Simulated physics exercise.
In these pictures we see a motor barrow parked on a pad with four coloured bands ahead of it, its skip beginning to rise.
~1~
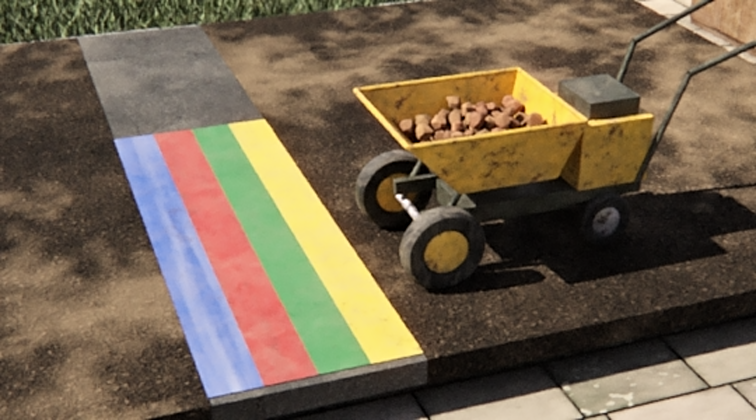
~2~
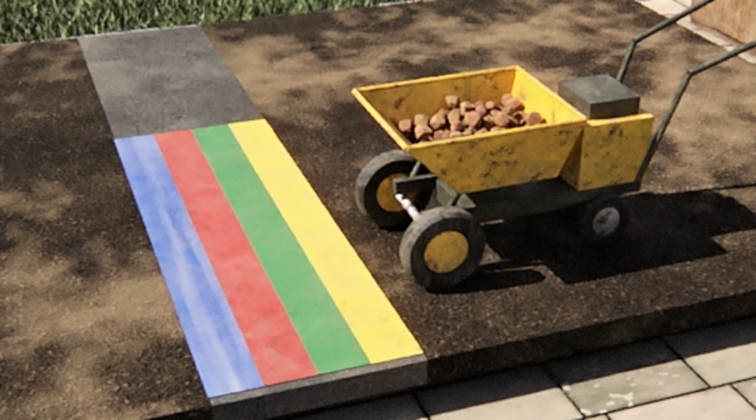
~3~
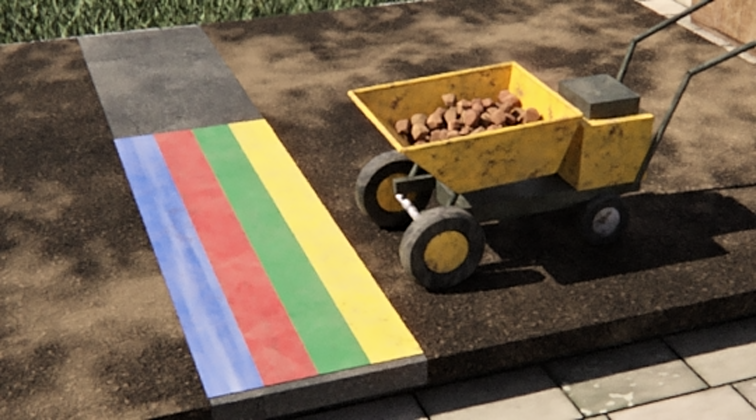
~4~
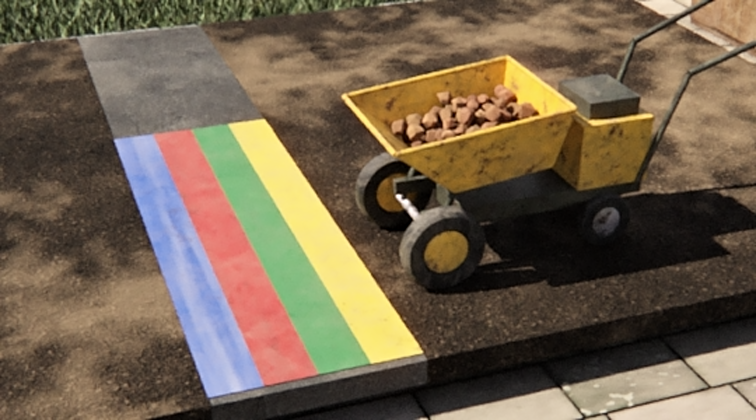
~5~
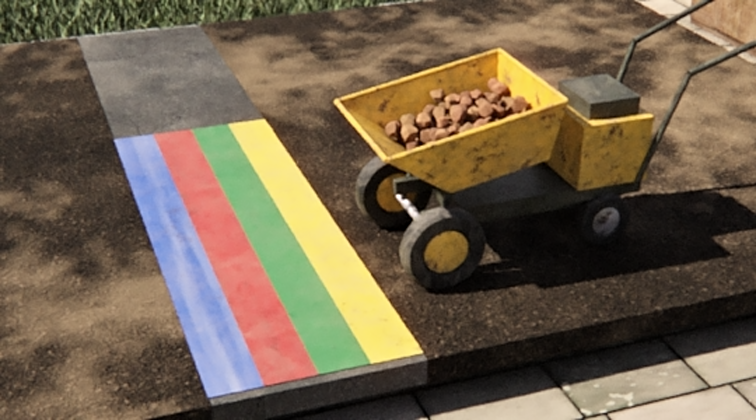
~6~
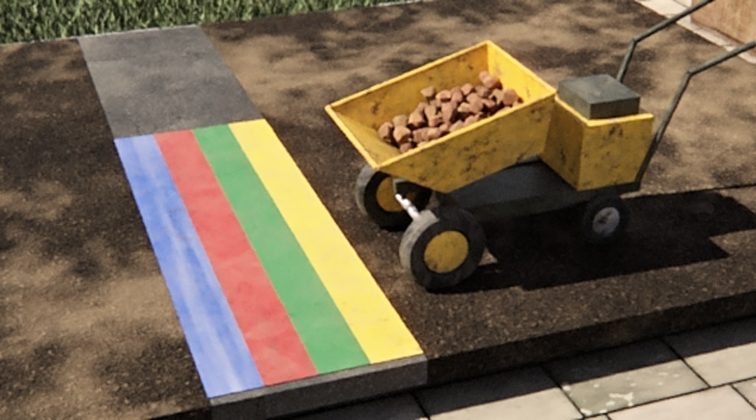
At first, a yellow motor barrow sits still with its skip of reddish-brown lumps level, beside a pad striped blue, red, green and yellow. The skip then tilts gradually, its front lip dipping toward the left while its rear lifts, until it is clearly slanted with the lumps still inside.
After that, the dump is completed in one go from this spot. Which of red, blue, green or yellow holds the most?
Red.
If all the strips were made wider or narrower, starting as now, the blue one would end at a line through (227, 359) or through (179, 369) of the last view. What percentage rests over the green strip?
Near 10 in a hundred and near 30 in a hundred.
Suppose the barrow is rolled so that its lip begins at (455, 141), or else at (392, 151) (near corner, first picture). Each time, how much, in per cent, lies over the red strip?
First try: Some 20 %; second try: 40 %.
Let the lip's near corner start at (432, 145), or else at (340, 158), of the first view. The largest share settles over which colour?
Going by the pictures, the first try gives that green strip and the second gives that blue strip.
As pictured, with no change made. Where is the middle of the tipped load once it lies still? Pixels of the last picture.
Last view, centre at rest - approx. (248, 278).
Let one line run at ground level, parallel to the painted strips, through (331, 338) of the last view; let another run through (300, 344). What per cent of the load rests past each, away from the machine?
Estimate, first then second: 80 %, 60 %.
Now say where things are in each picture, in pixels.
The first frame shows lip of the skip at (408, 148), level; top of the load at (478, 119), clay clods; yellow strip at (376, 325); green strip at (326, 335); red strip at (275, 345); blue strip at (222, 355).
The second frame shows lip of the skip at (407, 149), level; top of the load at (477, 119).
The third frame shows lip of the skip at (402, 151), tipped barely; top of the load at (484, 122).
The fourth frame shows lip of the skip at (396, 155), tipped a little; top of the load at (484, 118).
The fifth frame shows lip of the skip at (387, 161), tipped a little; top of the load at (496, 111).
The sixth frame shows lip of the skip at (377, 168), tipped clearly; top of the load at (488, 106); yellow strip at (376, 325); green strip at (326, 335); red strip at (275, 345); blue strip at (222, 355).
Soon after the last picture, skip tipped steeply; all in the skip.
A little later, skip tipped right over; about two thirds in the skip; about a quarter over the green strip; a small part over the red strip; a stray few over the blue strip.
Later still, skip tipped right over; about a quarter in the skip; about a quarter over the green strip; about a third over the red strip; about a quarter over the blue strip; a small part off the paint.
At rest, skip tipped right over; about a quarter in the skip; none over the yellow strip; about a quarter over the green strip; about a third over the red strip; about a quarter over the blue strip; a small part off the paint.
